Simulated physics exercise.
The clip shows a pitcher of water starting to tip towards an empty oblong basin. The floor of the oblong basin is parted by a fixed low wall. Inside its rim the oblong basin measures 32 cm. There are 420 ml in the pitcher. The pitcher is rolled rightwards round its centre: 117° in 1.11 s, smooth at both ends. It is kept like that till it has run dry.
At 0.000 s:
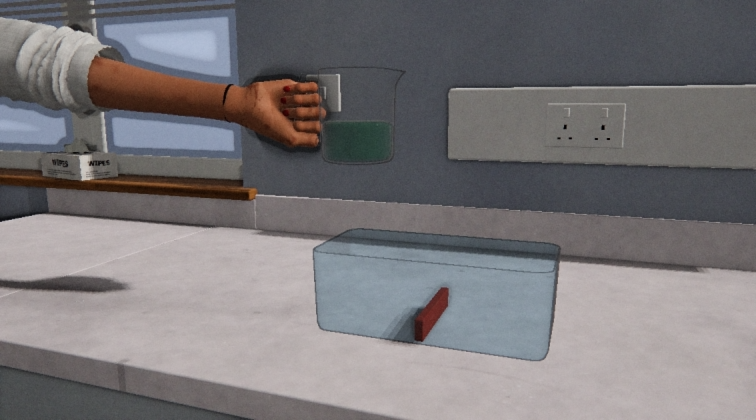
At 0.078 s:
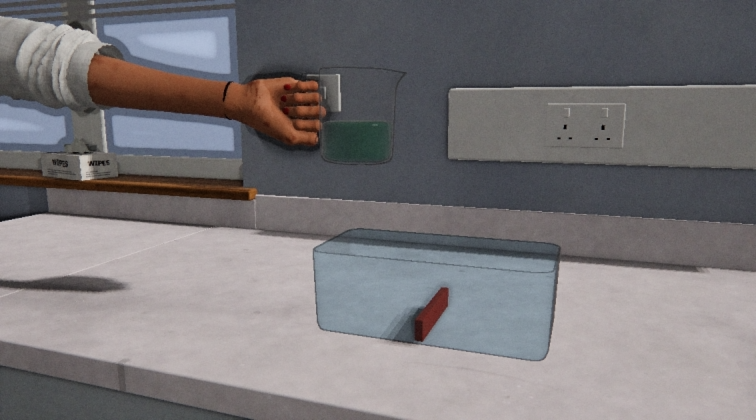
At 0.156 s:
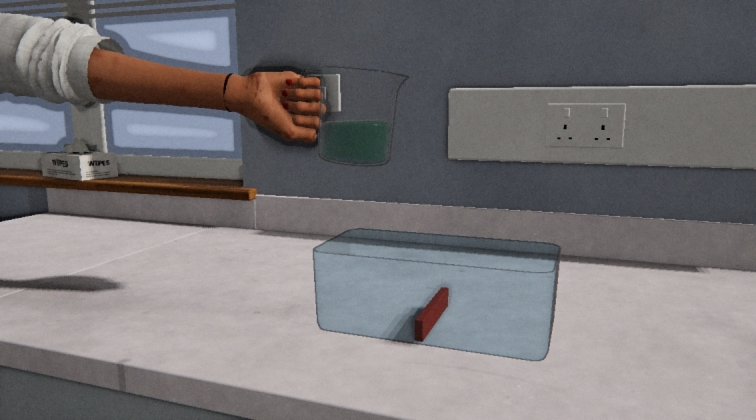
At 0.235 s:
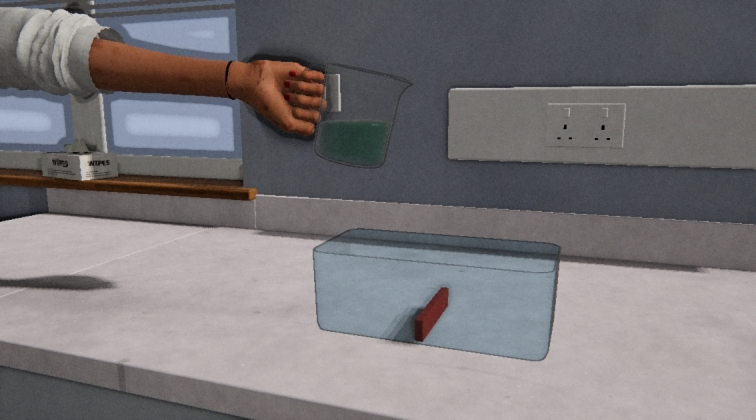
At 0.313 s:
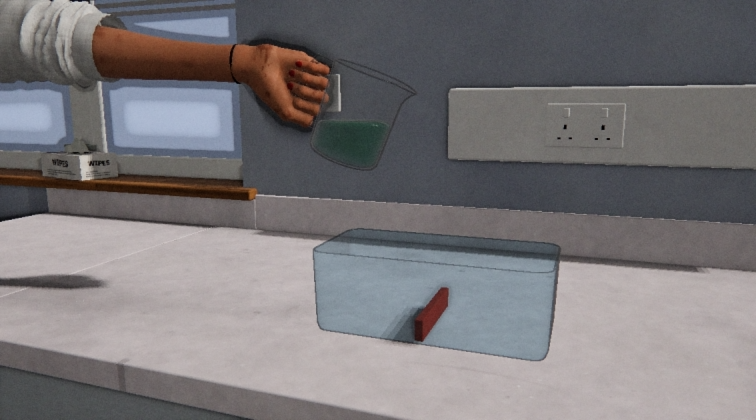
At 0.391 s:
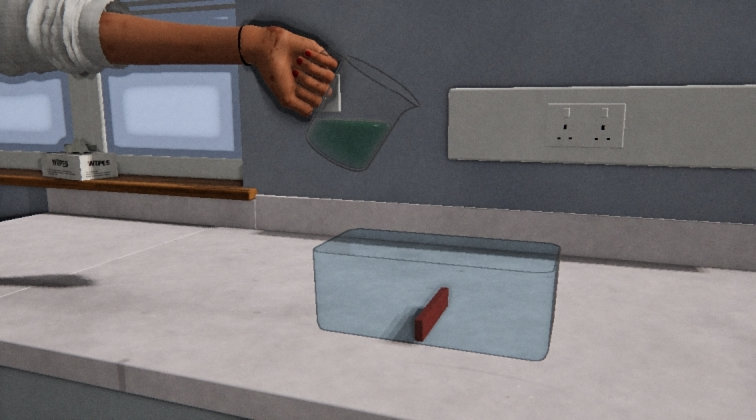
The clip shows a hand holding a clear pitcher of green liquid above a transparent oblong basin with a small red wall inside, on a pale counter. The hand then smoothly tilts the pitcher rightwards.
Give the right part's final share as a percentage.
About 70 per cent.
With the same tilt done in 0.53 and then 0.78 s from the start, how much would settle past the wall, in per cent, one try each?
In turn about 55 and 65 per cent.
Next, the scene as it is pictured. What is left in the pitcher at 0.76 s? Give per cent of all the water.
Some 80 per cent.
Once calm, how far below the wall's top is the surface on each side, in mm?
Some 26 mm on the left and 18 mm on the right.
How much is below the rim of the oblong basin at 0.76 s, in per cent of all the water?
Some 0 per cent.
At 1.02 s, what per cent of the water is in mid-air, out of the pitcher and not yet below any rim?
Near 20 in a hundred.
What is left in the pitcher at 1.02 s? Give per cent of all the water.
Near 14 in a hundred.
After 0.76 s the tilt is 90° and 80 per cent is still to pour, 0 is left of the wall and 0 right of it.
After 1.02 s the tilt is 115° and 15 per cent is still to pour, 9 is left of the wall and 56 right of it.
After 1.30 s the tilt is 117° and 0 per cent is still to pour, 27 is left of the wall and 69 right of it.
After 1.61 s the tilt is 117° and 0 per cent is still to pour, 27 is left of the wall and 69 right of it.
In the end 27 per cent lies left of the wall, 70 right of it and 3 outside.
